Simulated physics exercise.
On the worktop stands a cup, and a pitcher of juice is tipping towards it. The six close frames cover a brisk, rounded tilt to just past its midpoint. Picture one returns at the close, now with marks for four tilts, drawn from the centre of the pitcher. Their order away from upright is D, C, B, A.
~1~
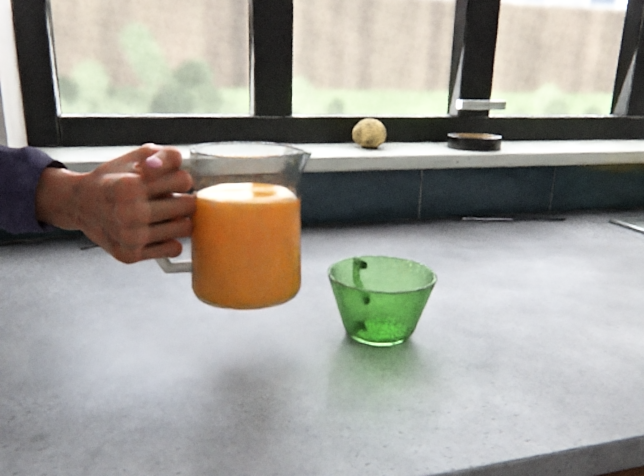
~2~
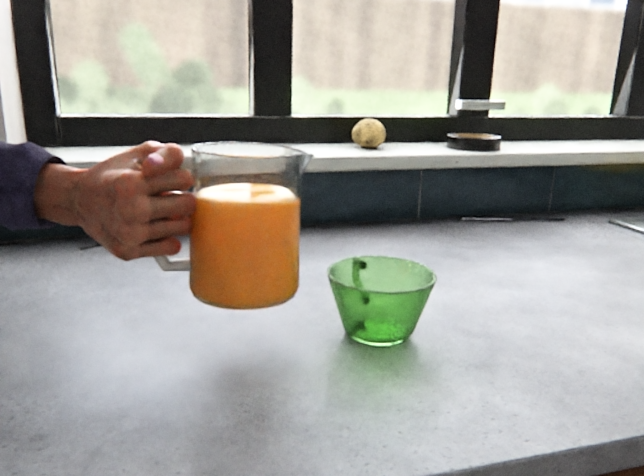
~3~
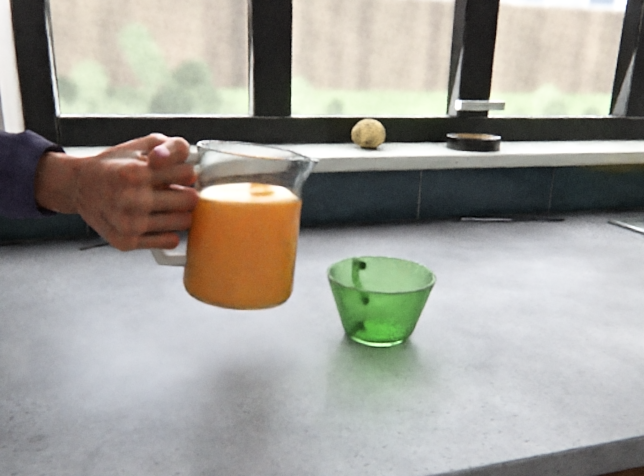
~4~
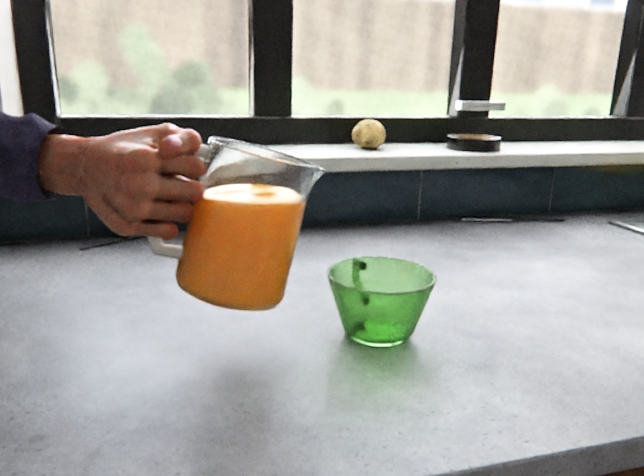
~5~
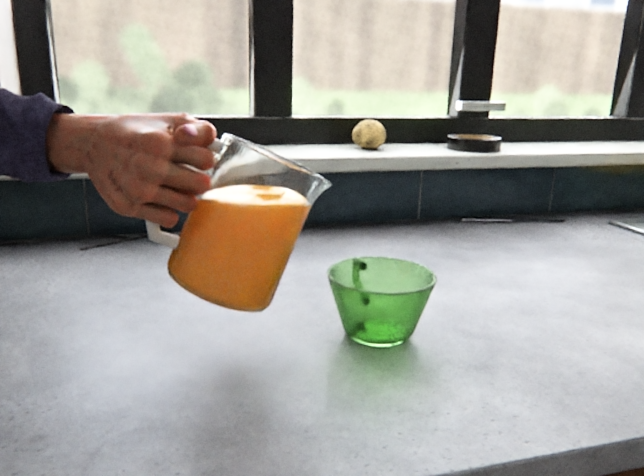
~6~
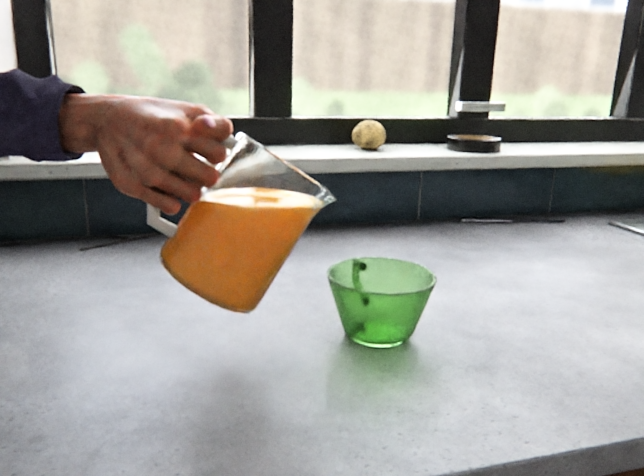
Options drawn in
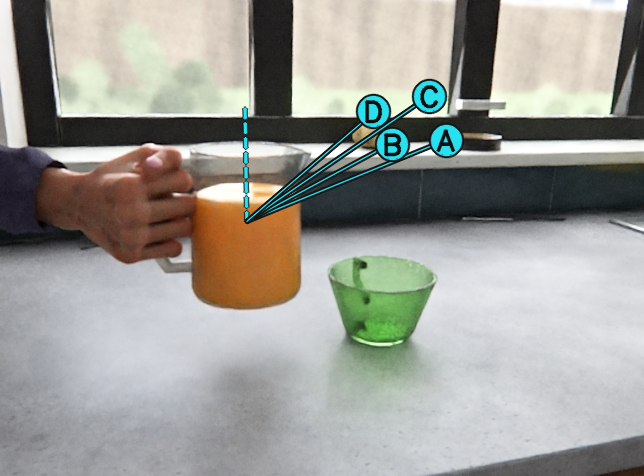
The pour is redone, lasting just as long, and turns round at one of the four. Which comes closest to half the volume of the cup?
Take B.
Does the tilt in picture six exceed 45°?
No.
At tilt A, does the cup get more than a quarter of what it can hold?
Yes, it does.
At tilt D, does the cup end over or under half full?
Under half.
In cyan, A at (430, 146); B at (377, 151); C at (415, 105); D at (361, 123).
Choosing A, the cup ends with about 71 % of what it can hold.
Choosing B, the cup ends with about 50 % of what it can hold.
Choosing C, the cup ends with about 31 % of what it can hold.
Choosing D, the cup ends with about 17 % of what it can hold.
